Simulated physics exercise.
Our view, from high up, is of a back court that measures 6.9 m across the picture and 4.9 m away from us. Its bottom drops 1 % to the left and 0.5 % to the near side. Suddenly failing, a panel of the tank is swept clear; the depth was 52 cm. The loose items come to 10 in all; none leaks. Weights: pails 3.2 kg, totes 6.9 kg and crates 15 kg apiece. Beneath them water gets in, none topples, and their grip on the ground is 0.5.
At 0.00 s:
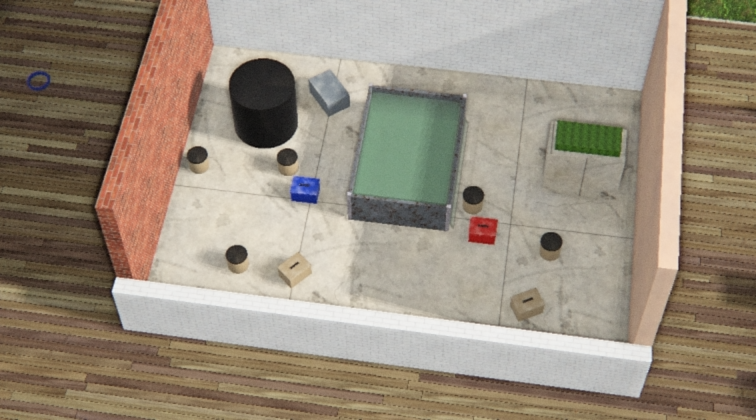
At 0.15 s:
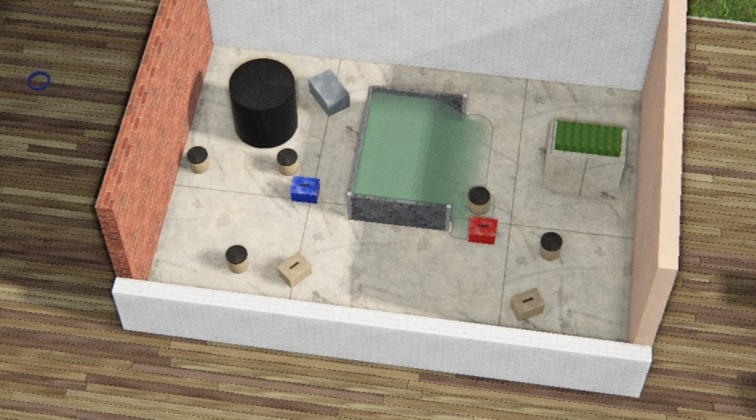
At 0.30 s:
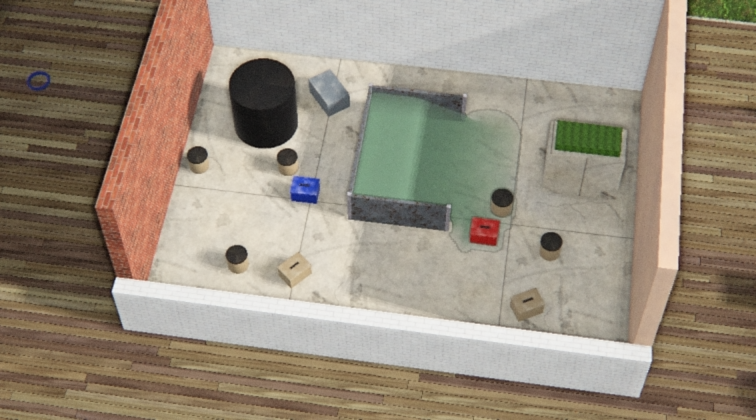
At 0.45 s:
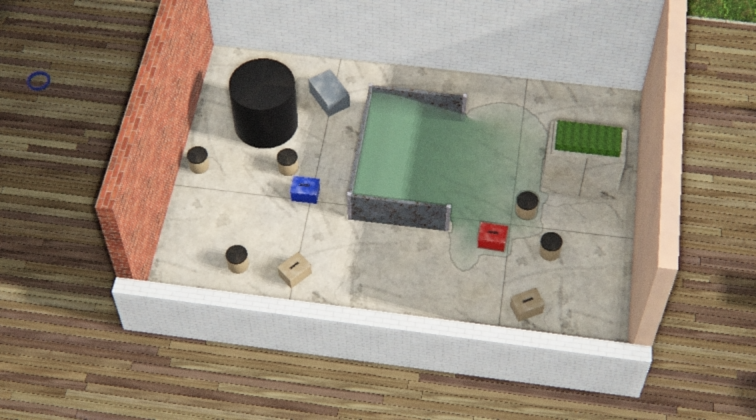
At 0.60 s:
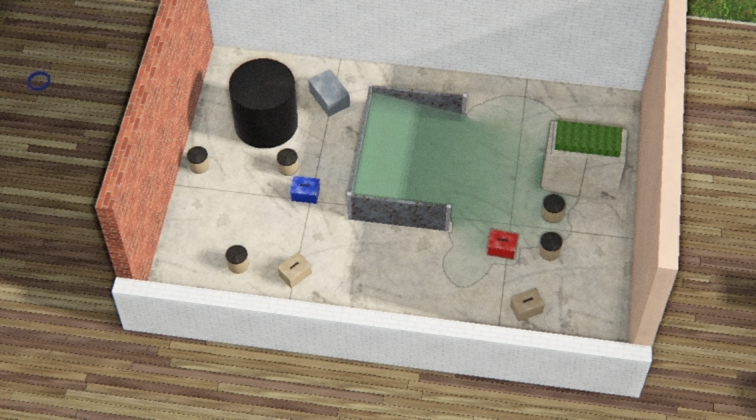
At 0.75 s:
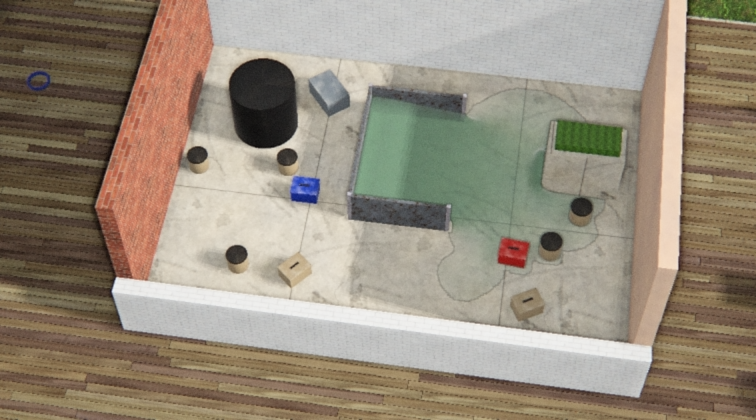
Greenish water spreads rightward across the floor of a walled court from the open right side of a rectangular tank, carrying a black-topped round stool to the right, then pushing a red box slightly right and nearer the viewer.
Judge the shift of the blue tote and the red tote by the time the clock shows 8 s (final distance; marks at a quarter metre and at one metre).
Blue tote hardly budges; red tote winds up a long way off.
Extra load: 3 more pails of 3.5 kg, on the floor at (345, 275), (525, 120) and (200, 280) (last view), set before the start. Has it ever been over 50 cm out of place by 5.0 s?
Well, in that order it's lower, higher and lower.
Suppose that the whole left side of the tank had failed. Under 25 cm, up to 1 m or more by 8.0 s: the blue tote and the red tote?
With that failure, the blue tote covers a big distance, and the red tote keeps its spot.
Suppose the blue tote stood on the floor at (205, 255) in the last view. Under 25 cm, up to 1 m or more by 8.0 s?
It stays put.
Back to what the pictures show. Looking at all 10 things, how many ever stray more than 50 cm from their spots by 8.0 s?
I get 5.
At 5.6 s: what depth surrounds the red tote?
Around 5 cm.
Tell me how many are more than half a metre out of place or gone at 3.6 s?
Count then: 4.
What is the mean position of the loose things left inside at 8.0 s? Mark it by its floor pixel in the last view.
Around (300, 216).
After 1.6 s the blue tote is near (305, 185), 0.0 m from its start, aground; the red tote is near (564, 302), 1.7 m from its start, aground; 2 afloat.
After 3.6 s the blue tote is near (305, 185), 0.0 m from its start, aground; the red tote is near (473, 319), 1.6 m from its start, afloat; 4 afloat.
After 5.6 s the blue tote is near (305, 185), 0.0 m from its start, aground; the red tote is near (246, 292), 3.6 m from its start, aground; 2 afloat.
After 8.0 s the blue tote is near (305, 185), 0.0 m from its start, aground; the red tote is near (175, 258), 4.5 m from its start, afloat; 3 afloat.
